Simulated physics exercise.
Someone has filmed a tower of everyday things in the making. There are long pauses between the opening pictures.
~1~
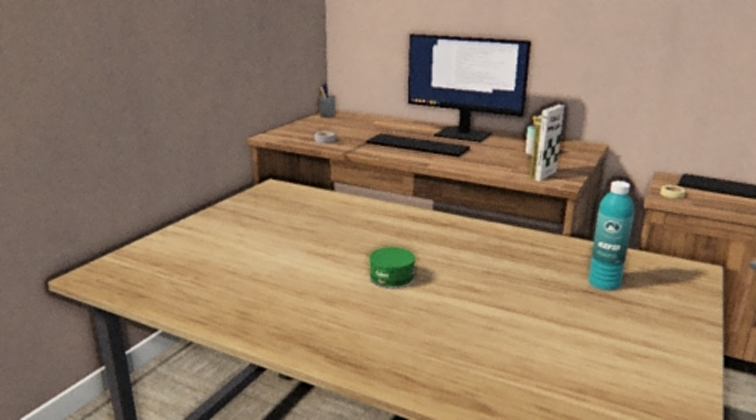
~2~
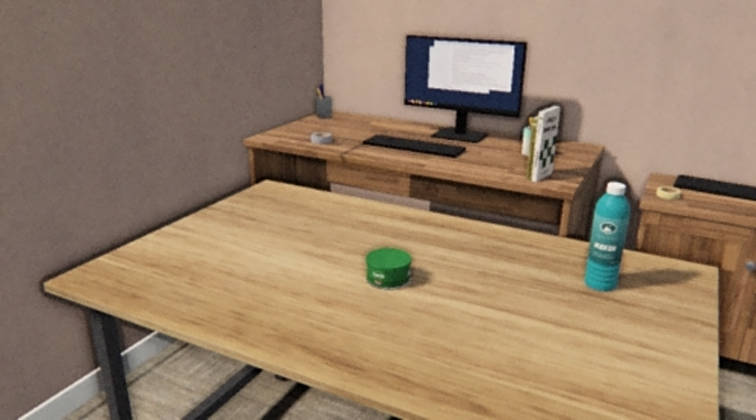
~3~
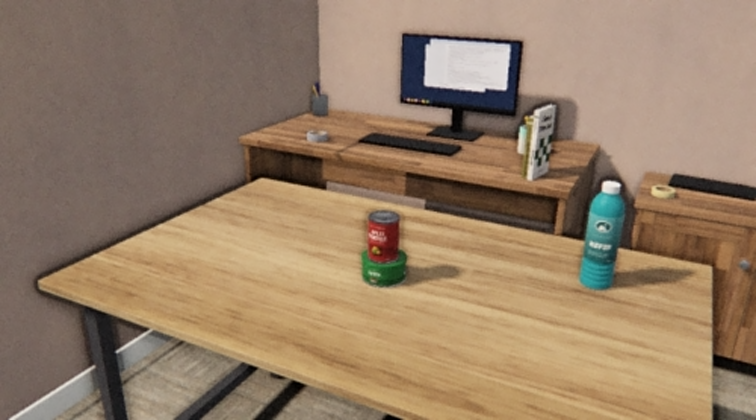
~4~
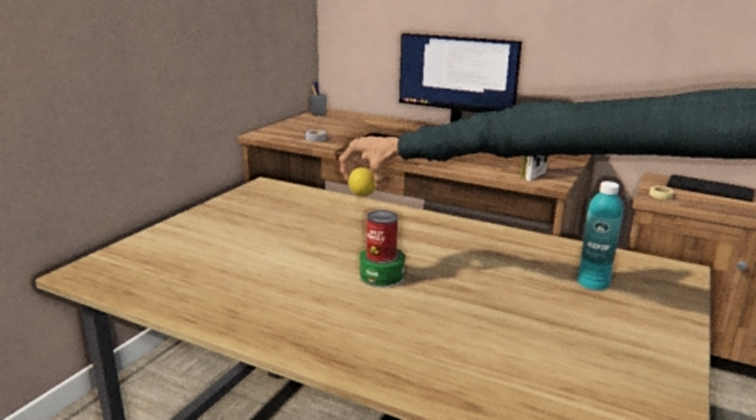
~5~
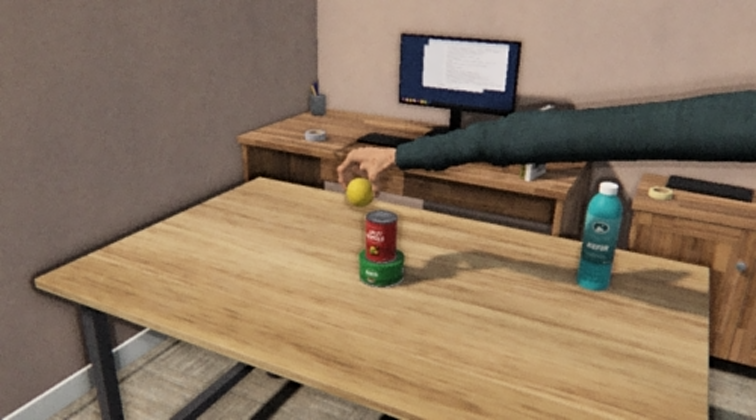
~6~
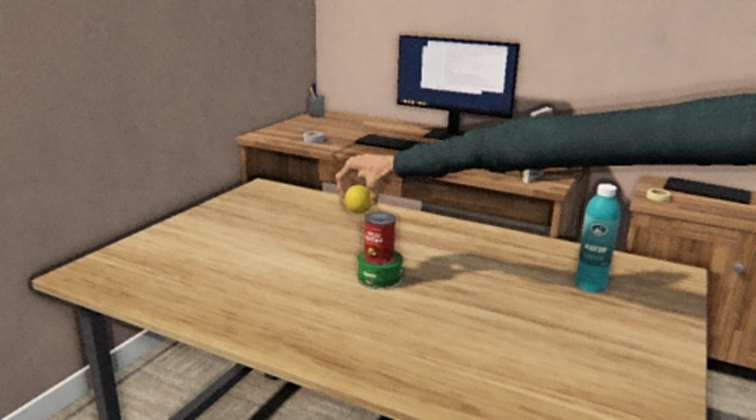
Office table with a turquoise bottle, a red tin appearing on a green tub, then a hand lowering a yellow lemon slightly.
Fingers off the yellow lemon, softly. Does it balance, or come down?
In the end the pile gives way.
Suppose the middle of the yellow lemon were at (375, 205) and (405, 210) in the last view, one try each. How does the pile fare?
First, it holds; second, it gives way.
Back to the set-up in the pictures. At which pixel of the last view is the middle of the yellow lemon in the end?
At about (338, 258).
Then, 0.20 s on from there, yellow lemon shifted a little near (355, 206).
Then, 0.30 s on from there, yellow lemon now fallen.
Then, 0.40 s on from there, things are still on the move.
In the end, fallen, yellow lemon; the other 3 unmoved. At the end, from the last picture's camera, yellow lemon near (338, 258). The pile loses its balance.
